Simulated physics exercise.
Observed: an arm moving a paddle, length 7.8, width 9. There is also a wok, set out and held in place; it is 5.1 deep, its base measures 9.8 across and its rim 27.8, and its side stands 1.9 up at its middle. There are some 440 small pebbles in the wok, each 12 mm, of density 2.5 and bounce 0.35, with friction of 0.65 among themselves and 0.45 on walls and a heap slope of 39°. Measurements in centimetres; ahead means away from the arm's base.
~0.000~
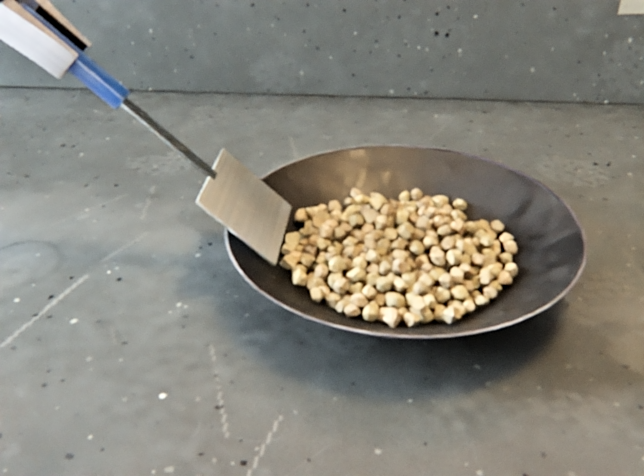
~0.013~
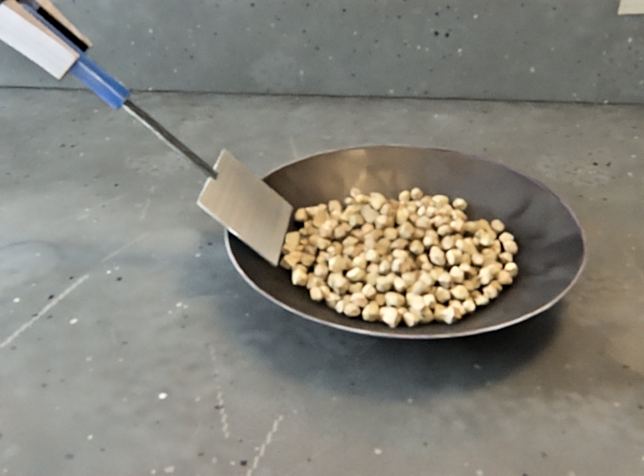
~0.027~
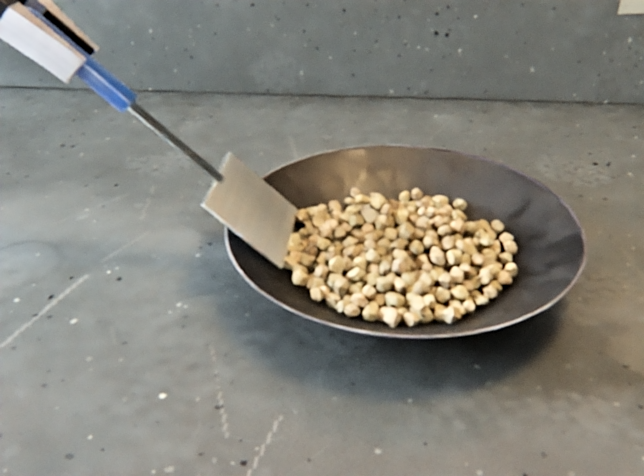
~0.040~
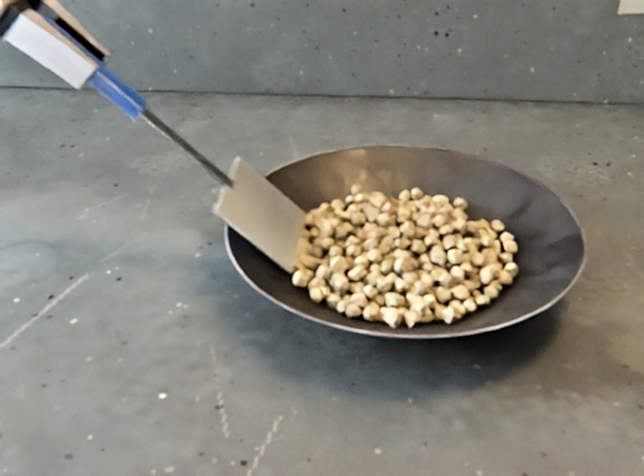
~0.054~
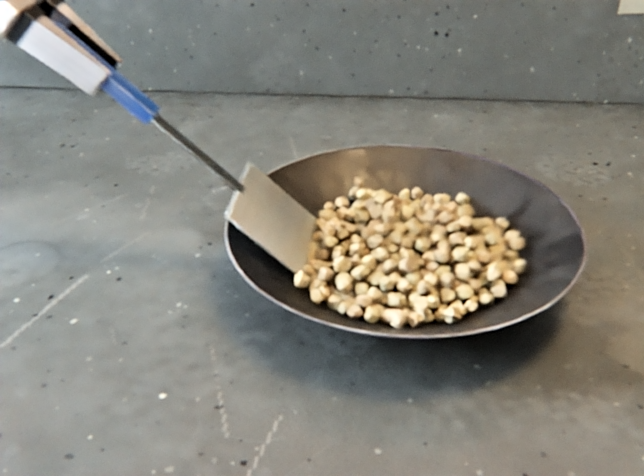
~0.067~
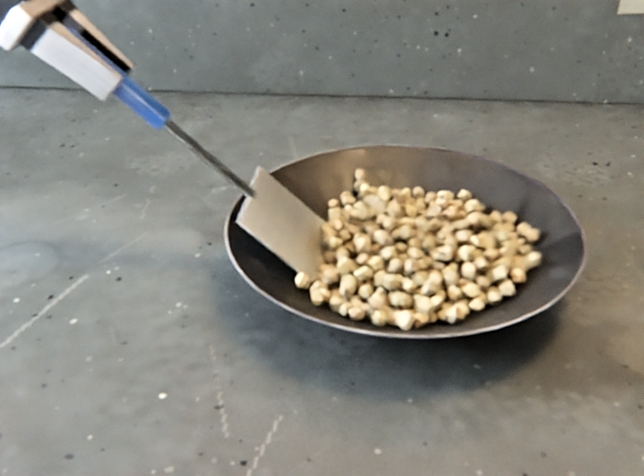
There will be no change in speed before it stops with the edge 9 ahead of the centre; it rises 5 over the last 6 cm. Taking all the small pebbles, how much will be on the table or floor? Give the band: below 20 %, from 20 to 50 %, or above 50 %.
From 20 to 50 %.
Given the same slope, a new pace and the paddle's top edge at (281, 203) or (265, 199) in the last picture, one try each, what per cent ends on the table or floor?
That comes to some 50 and some 45 percent, in that order.
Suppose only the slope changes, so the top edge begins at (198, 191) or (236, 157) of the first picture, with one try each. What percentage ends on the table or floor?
I'd say near 30 per cent for the first and near 40 per cent for the second.
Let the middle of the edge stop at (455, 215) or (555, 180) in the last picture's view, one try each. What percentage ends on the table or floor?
Estimates, in order: 5 % and 50 %.
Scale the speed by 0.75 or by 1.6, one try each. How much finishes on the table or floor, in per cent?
Some 30 and 50 per cent.
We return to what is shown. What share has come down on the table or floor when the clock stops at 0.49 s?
Some 30 per cent of the load.
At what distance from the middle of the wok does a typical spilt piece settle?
22 cm or so.
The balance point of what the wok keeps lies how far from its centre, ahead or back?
What stays is shifted forward by around 5.0 cm.
After 0.16 s, sloping 44°, highest piece 7 above the table; 438 in the wok, 2 on the blade or in flight.
After 0.24 s, sloping 44°, highest piece 8 above the table; 409 in the wok, 1 on the table or floor, 30 on the blade or in flight.
After 0.49 s, sloping 44°, highest piece 9 above the table; 284 in the wok, 128 on the table or floor, 28 on the blade or in flight.
After 1.54 s, sloping 44°, highest piece 6 above the table; 284 in the wok, 156 on the table or floor.
At rest, 284 in the wok, 156 on the table or floor. That is 35 % on the table or floor.
